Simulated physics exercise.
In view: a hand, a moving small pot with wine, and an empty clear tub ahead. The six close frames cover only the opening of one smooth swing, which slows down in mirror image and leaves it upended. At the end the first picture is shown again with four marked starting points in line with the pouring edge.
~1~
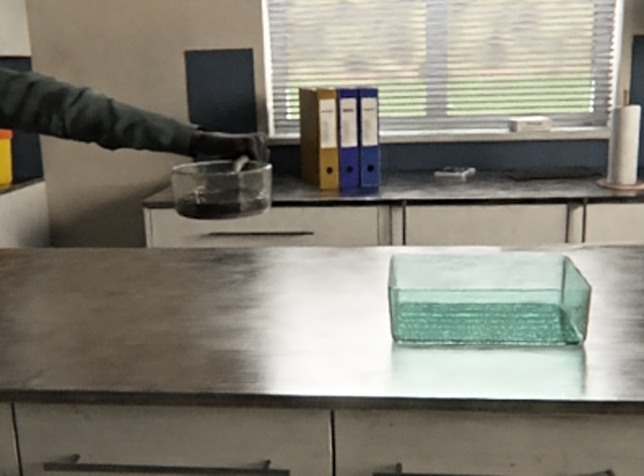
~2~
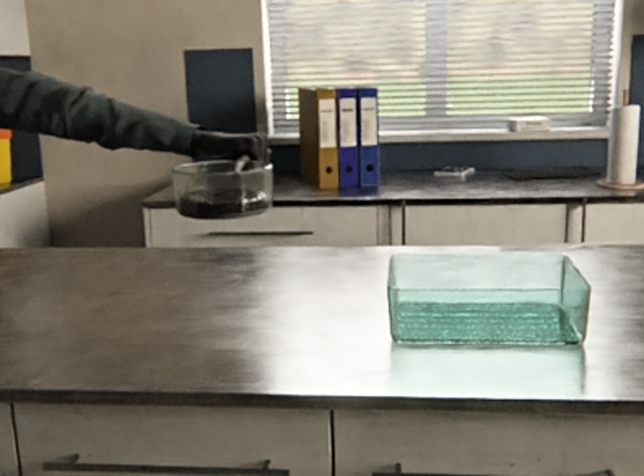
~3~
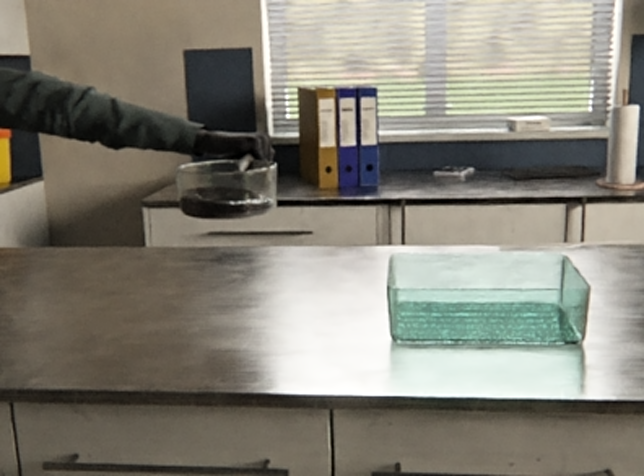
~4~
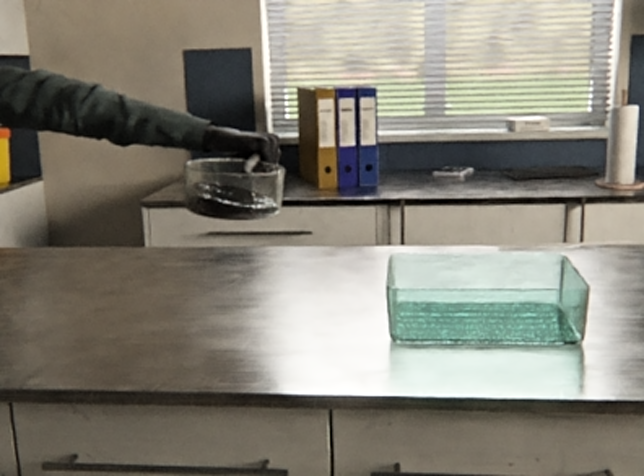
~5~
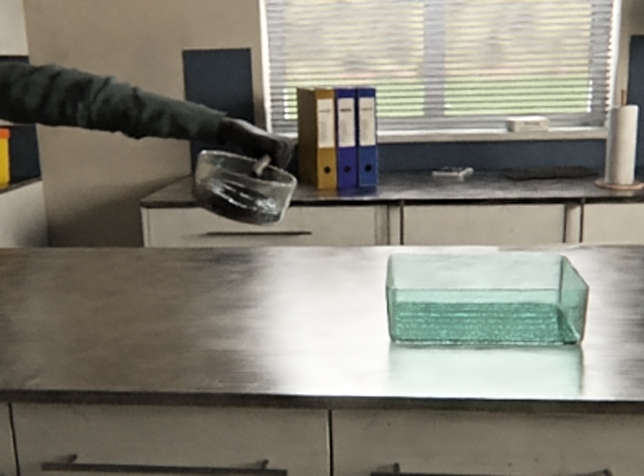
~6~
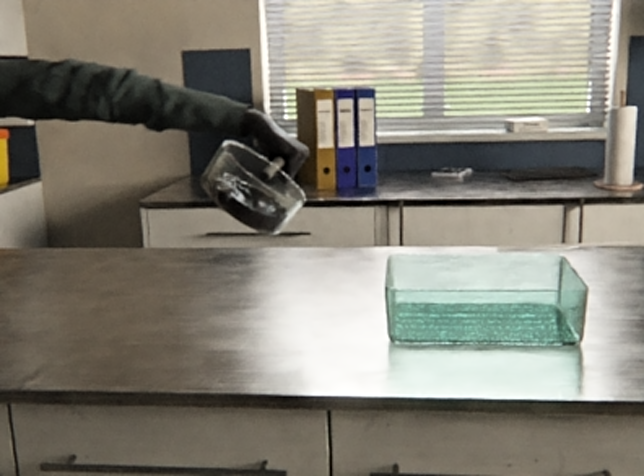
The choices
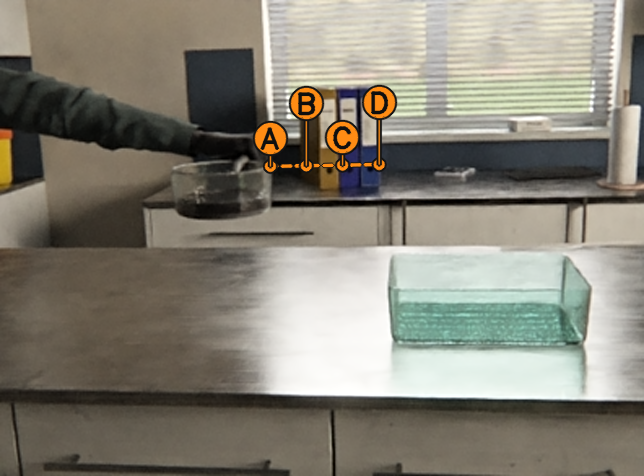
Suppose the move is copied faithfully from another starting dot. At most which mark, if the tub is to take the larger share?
Spot B just does it.
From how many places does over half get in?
Three.
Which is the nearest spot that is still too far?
It is A.
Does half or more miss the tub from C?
No, not at all.
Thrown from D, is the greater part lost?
No, that is safe.
On the marked copy, A at (270, 166); B at (306, 165); C at (342, 165); D at (379, 164).
Choosing A, about 6 % lands in the tub, 91 % falls short and 3 % goes beside or beyond.
Choosing B, about 83 % lands in the tub, 6 % falls short and 11 % goes beside or beyond.
Choosing C, about 81 % lands in the tub, 1 % falls short and 18 % goes beside or beyond.
Choosing D, about 72 % lands in the tub, 2 % falls short and 26 % goes beside or beyond.
